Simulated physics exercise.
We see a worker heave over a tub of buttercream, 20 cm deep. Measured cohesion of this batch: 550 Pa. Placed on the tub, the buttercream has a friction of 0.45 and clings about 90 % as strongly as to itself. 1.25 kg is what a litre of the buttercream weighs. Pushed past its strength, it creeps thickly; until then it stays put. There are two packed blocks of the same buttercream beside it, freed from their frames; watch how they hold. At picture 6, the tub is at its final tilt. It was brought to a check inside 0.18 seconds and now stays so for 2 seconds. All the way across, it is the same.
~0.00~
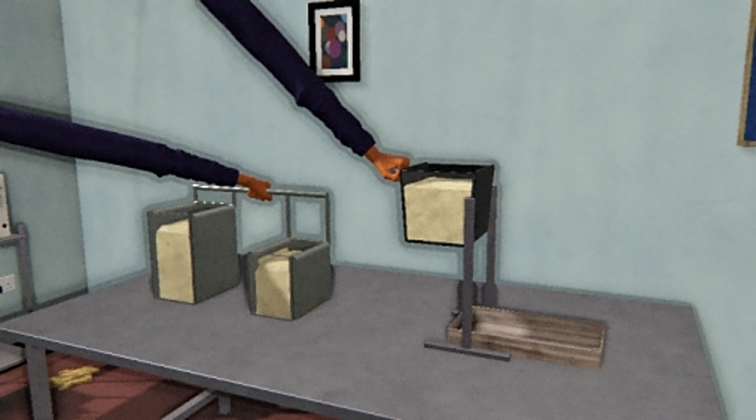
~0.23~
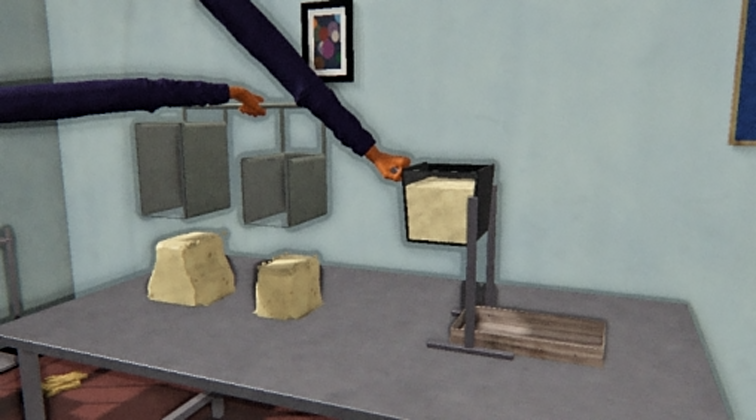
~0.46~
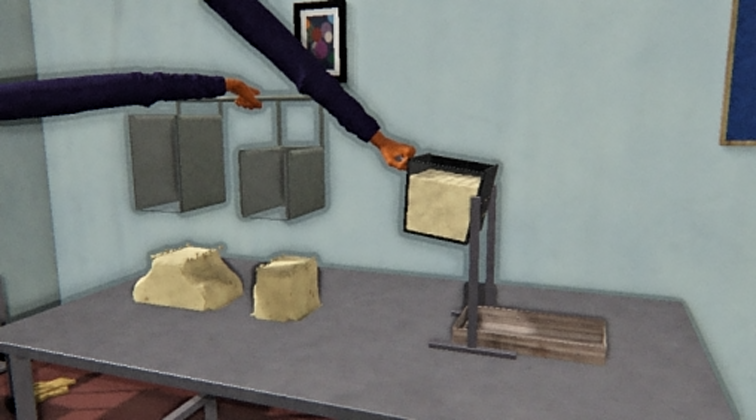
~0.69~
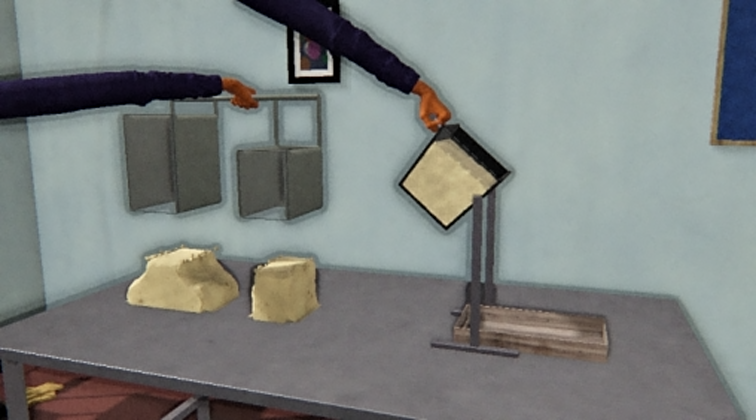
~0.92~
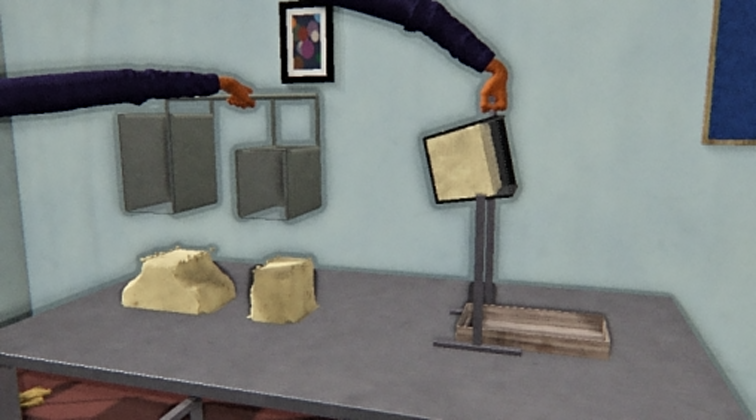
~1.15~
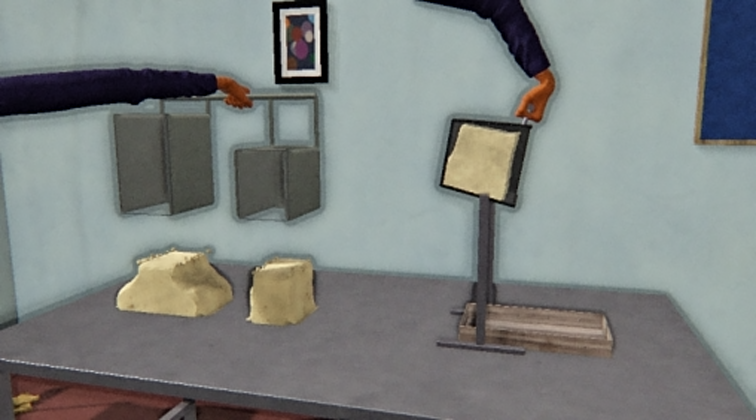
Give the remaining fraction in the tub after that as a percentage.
Close to 43 per cent.
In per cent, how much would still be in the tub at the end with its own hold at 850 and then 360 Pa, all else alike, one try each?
About 100 % first, about 30 % second.
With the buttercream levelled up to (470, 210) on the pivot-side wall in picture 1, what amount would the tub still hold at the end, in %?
That gives some 95 %.
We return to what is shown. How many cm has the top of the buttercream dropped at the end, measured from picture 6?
Roughly 10 cm.
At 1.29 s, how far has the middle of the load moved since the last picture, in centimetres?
4 cm.
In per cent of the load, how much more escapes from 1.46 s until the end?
20 %.
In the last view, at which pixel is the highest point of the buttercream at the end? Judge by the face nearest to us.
Looking at the last picture, I'd put it at about (480, 166).
After 1.29 s, the tub is at 100 degrees and holds 97 %.
After 1.46 s, the tub is at 100 degrees and holds 63 %.
After 1.63 s, the tub is at 100 degrees and holds 44 %.
After 1.80 s, the tub is at 100 degrees and holds 43 %.
After 3.15 s, at the end, the tub is at 100 degrees and holds 43 %.
